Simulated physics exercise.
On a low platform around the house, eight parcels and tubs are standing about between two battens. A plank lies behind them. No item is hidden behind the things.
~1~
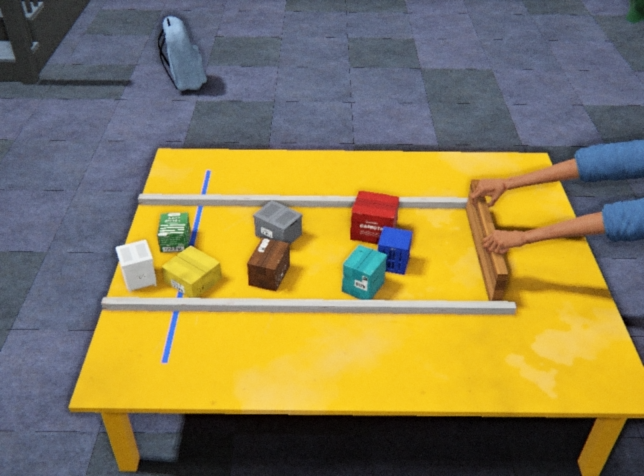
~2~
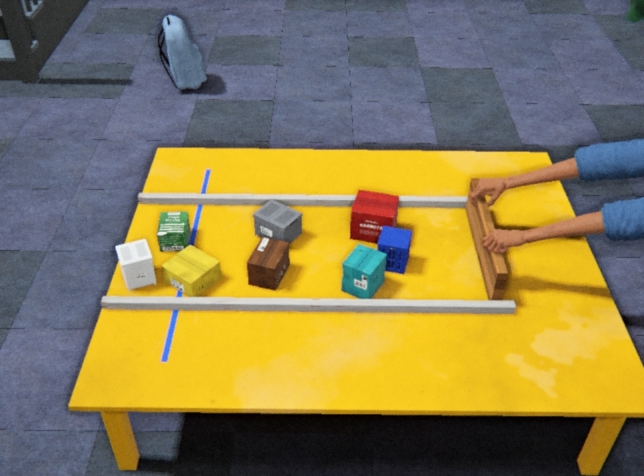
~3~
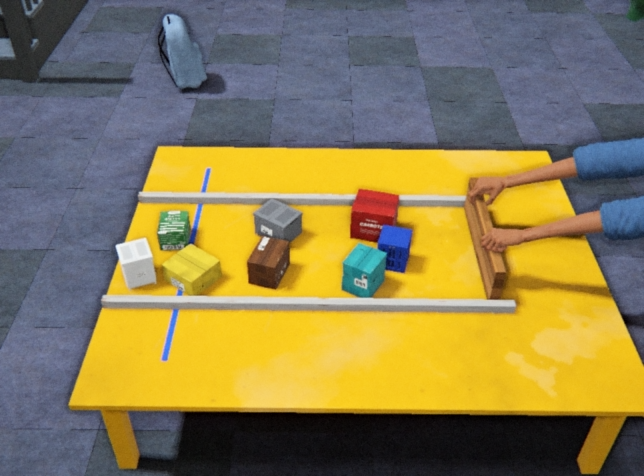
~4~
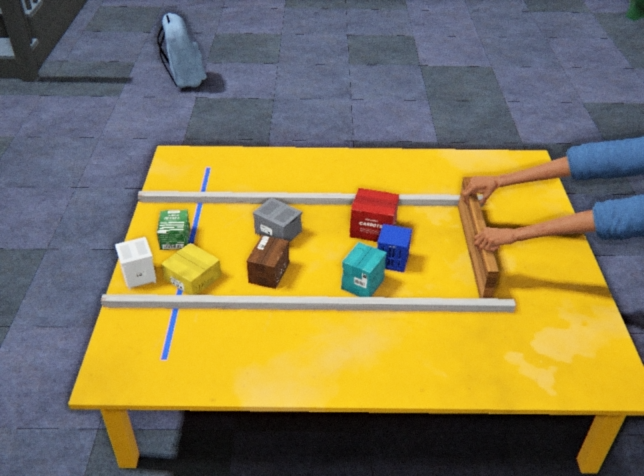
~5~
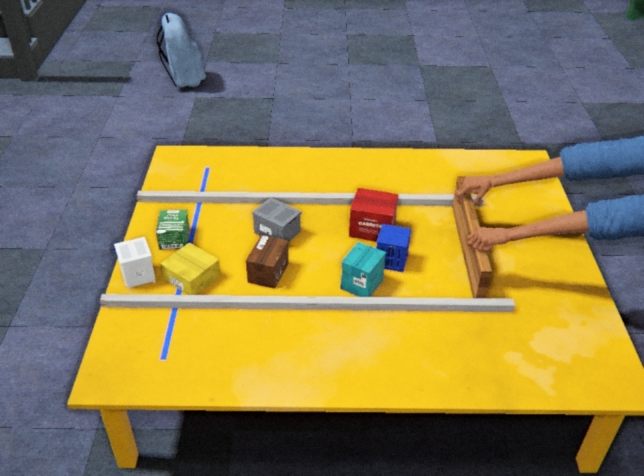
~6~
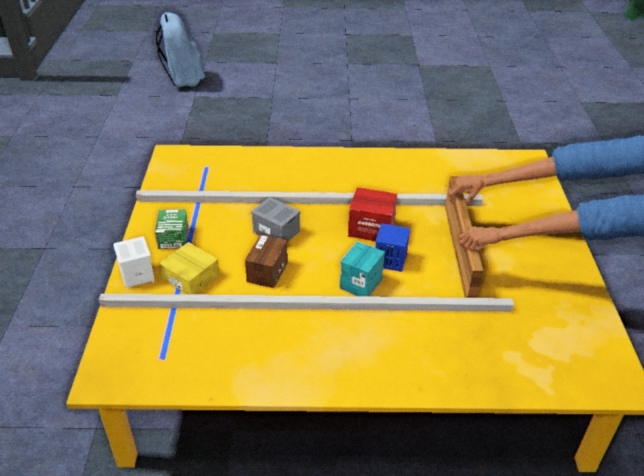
Two hands sliding a wooden plank slightly left between pale battens on a yellow table, while eight colourful boxes stay still.
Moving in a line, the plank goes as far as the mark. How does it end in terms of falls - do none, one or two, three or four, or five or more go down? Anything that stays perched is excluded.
In the end, three or four go down.
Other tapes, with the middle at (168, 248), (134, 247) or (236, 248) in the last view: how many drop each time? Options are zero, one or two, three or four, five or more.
In order: Either three or four; more than four; none at all.
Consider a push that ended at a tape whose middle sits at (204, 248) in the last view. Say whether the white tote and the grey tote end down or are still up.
Outcome - white tote: It does not stay; grey tote: It stays where it is.
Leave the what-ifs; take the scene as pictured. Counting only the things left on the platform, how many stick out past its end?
That'd be 1.
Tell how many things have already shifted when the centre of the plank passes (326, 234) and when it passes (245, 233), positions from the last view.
At the one place 4, at the other 8.
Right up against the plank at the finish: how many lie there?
The count comes out at 3.
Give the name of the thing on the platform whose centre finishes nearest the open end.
It is the grey tote.
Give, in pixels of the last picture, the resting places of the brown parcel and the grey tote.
Brown parcel at (135, 261), grey tote at (126, 227).
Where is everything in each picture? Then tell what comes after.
In the first picture, white tote (137, 266); green box (174, 232); yellow parcel (192, 272); plank (485, 239); tape (190, 251).
In the second picture, green box (174, 231); blue crate (394, 250).
In the third picture, yellow parcel (192, 270); red box (375, 216).
In the fourth picture, white tote (137, 264); turquoise parcel (364, 271).
In the fifth picture, green box (173, 229); brown parcel (268, 262).
In the sixth picture, white tote (135, 263); green box (172, 229); yellow parcel (190, 269); plank (462, 235); tape (188, 248).
Early on, none off yet; white tote at rest near (135, 263); green box at rest near (172, 229); yellow parcel at rest near (190, 269).
A while later, none off yet; white tote at rest near (135, 263); green box at rest near (172, 229); yellow parcel moving near (186, 269).
Finally, the number that fall off is three or four; lost, yellow parcel, green box and white tote.
